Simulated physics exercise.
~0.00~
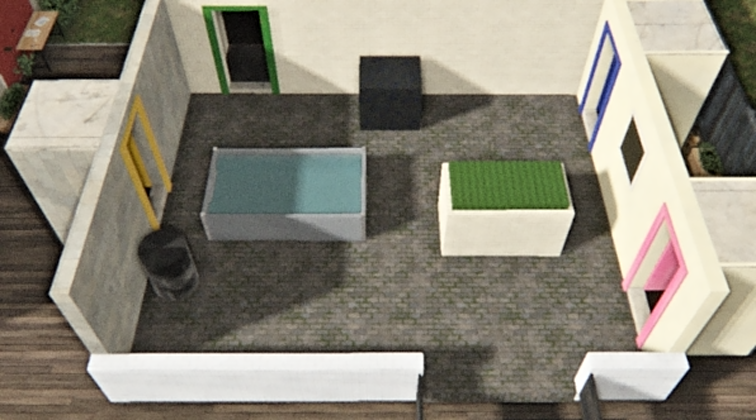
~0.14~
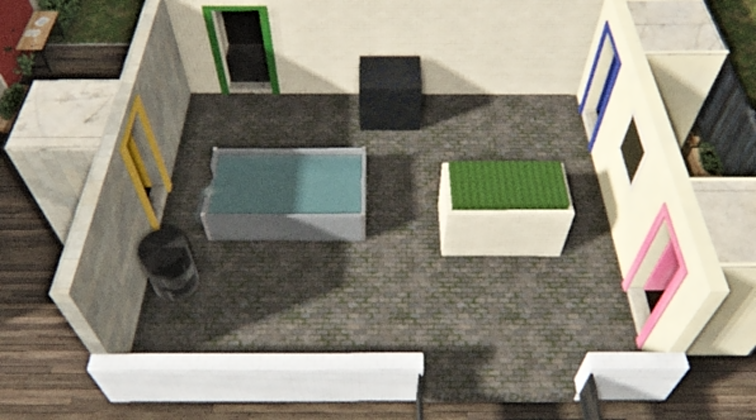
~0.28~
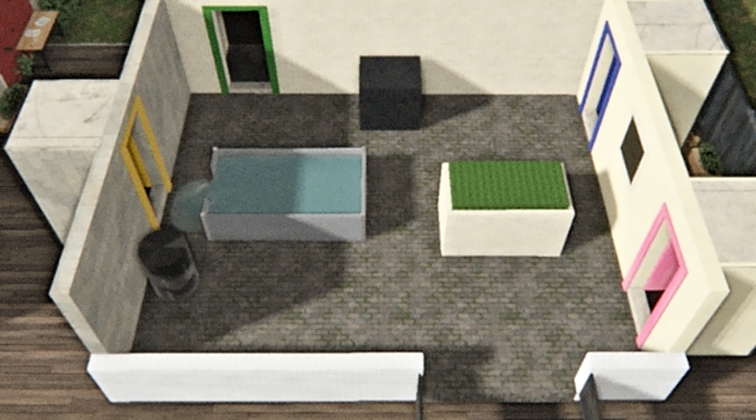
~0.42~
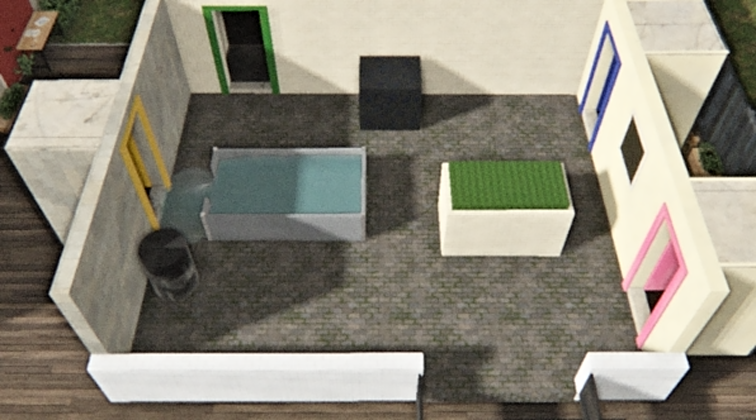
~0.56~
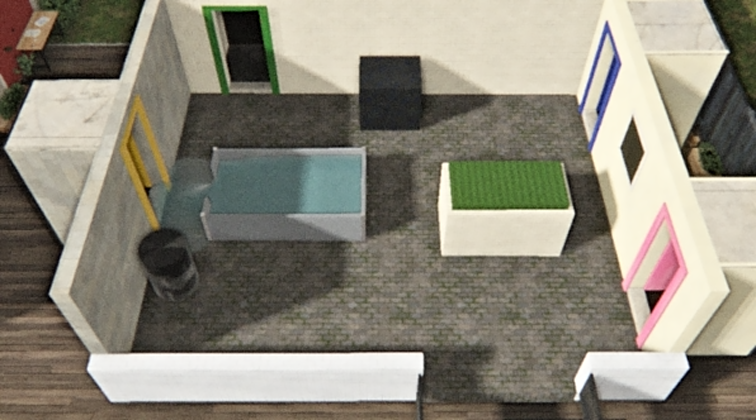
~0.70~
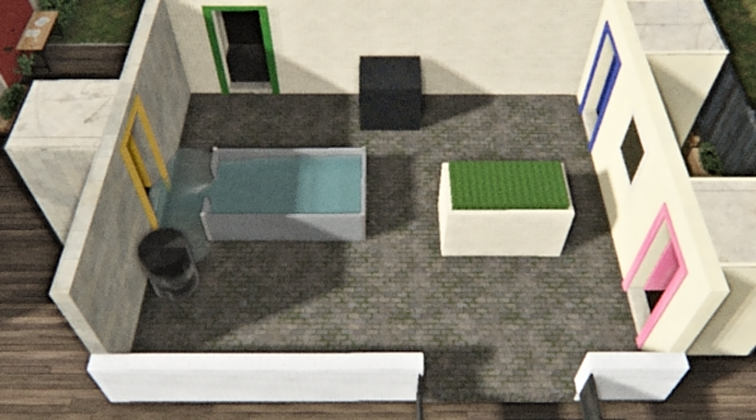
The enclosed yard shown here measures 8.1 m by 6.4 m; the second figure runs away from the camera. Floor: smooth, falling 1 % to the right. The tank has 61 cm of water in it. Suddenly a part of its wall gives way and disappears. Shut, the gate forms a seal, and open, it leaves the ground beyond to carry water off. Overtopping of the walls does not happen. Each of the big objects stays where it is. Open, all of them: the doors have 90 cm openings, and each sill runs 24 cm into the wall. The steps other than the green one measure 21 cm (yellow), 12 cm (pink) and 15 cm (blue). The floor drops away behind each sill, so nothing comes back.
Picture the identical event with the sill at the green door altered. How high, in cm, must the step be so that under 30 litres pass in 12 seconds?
Roughly 9.5 cm.
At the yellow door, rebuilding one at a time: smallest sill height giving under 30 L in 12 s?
Roughly 34 cm at the yellow door.
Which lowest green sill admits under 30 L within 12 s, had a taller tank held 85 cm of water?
In that case, roughly 13.0 cm.
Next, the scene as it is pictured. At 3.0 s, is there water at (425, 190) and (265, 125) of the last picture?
Taking them in turn, they come out spared and submerged.
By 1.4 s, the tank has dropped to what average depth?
I'd put it at some 48 centimetres on average.
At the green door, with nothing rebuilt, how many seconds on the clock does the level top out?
At about 2.6 s.
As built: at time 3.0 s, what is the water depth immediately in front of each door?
Yellow door 31 cm, green door 15 cm, pink door 0 cm, blue door 0 cm.
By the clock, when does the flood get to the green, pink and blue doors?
Arrival times - green: 1.8 s; pink: 7.0 s; blue: 8.0 s.
After 1.4 s water covers 10 % of the floor, deepest (40 cm) near (166, 204); it has not reached the green door.
After 3.0 s water covers 25 % of the floor, deepest (32 cm) near (166, 204); 15 cm at the green door, 6 litres in over its 10 cm sill.
After 12.0 s water covers 90 % of the floor, deepest (10 cm) near (161, 269); 7 cm at the green door, 22 litres in over its 10 cm sill.
At the green door as built, the water arrived by 1.8 s and peaked near 15 cm at 2.6 s.
With a sill of 8 cm, 49 litres would have come in within the 12 s; with 11 cm, 14 litres. So under 30 litres takes about 9.5 cm.
